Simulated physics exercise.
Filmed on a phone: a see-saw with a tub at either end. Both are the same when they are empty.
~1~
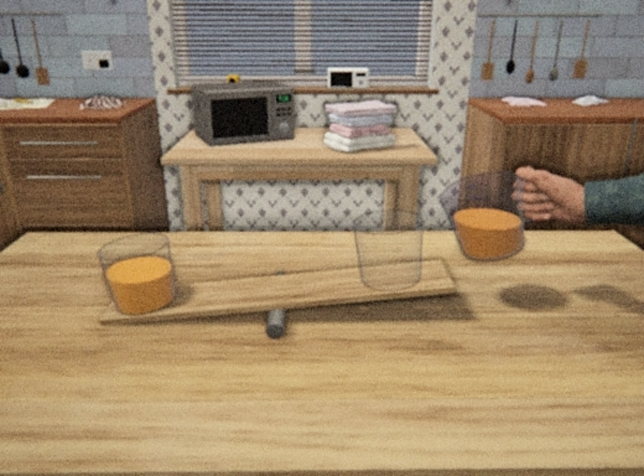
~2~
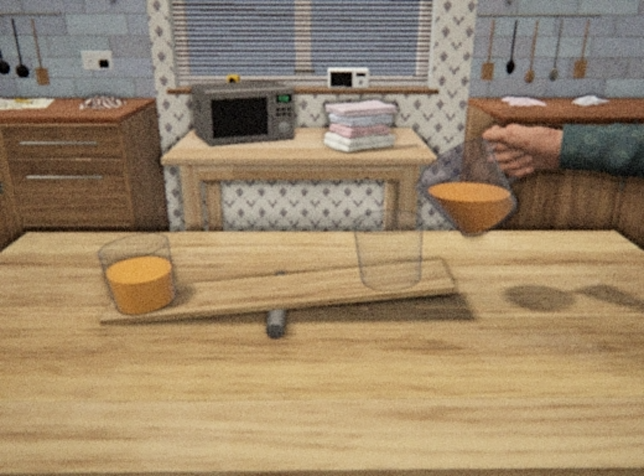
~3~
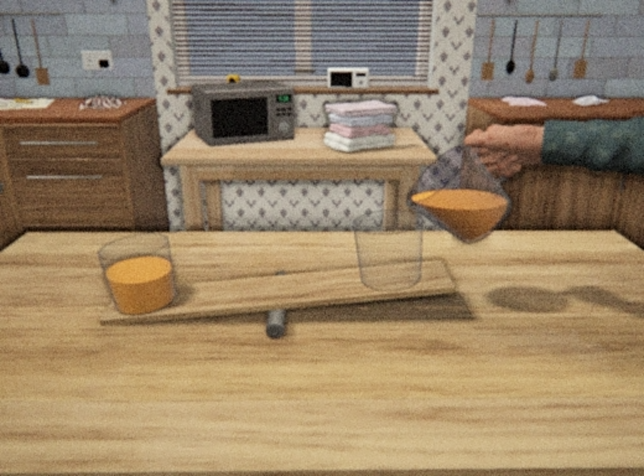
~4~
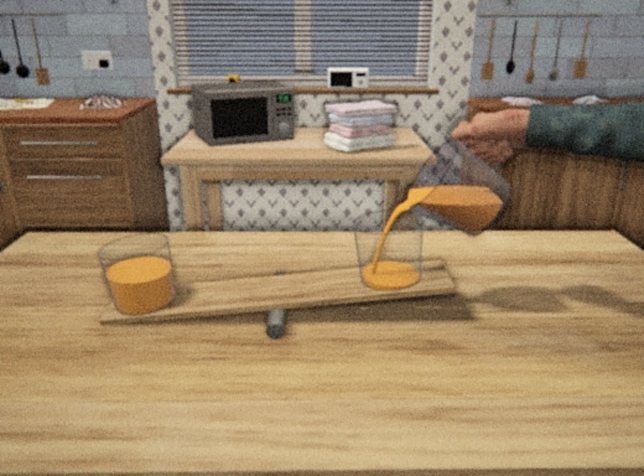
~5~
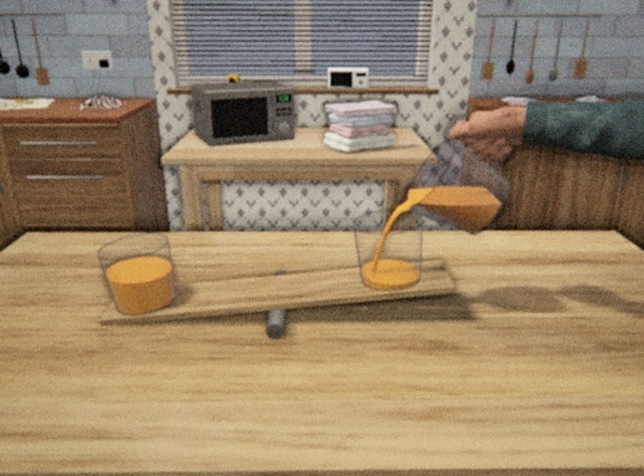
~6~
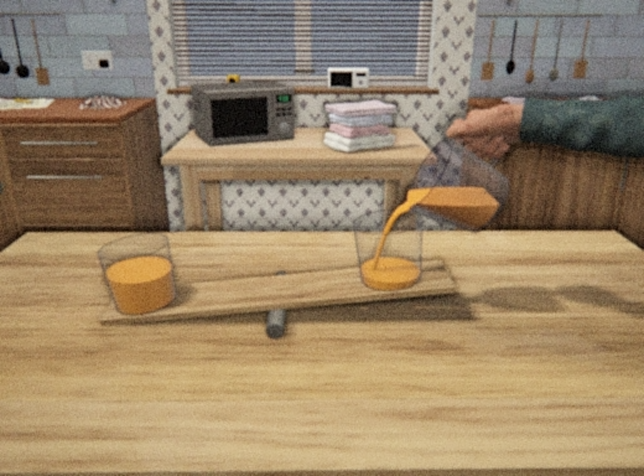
A hand brought a jug of orange liquid over from the right, tilted it, and poured a stream into the empty raised right tub, while the see-saw stayed tilted down toward the left tub.
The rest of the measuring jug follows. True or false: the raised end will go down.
False.
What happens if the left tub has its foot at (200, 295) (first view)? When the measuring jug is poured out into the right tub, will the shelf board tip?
Then it tilts over.
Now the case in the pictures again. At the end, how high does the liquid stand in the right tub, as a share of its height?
Close to 45 in every hundred of its height.
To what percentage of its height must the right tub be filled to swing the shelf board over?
About 65 per cent, I think.
Soon after, the right tub is about a quarter full; the shelf board leans as before.
Later, the right tub is about a third full; the shelf board leans as before.
In the end, the right tub is about half full; the shelf board leans as before.
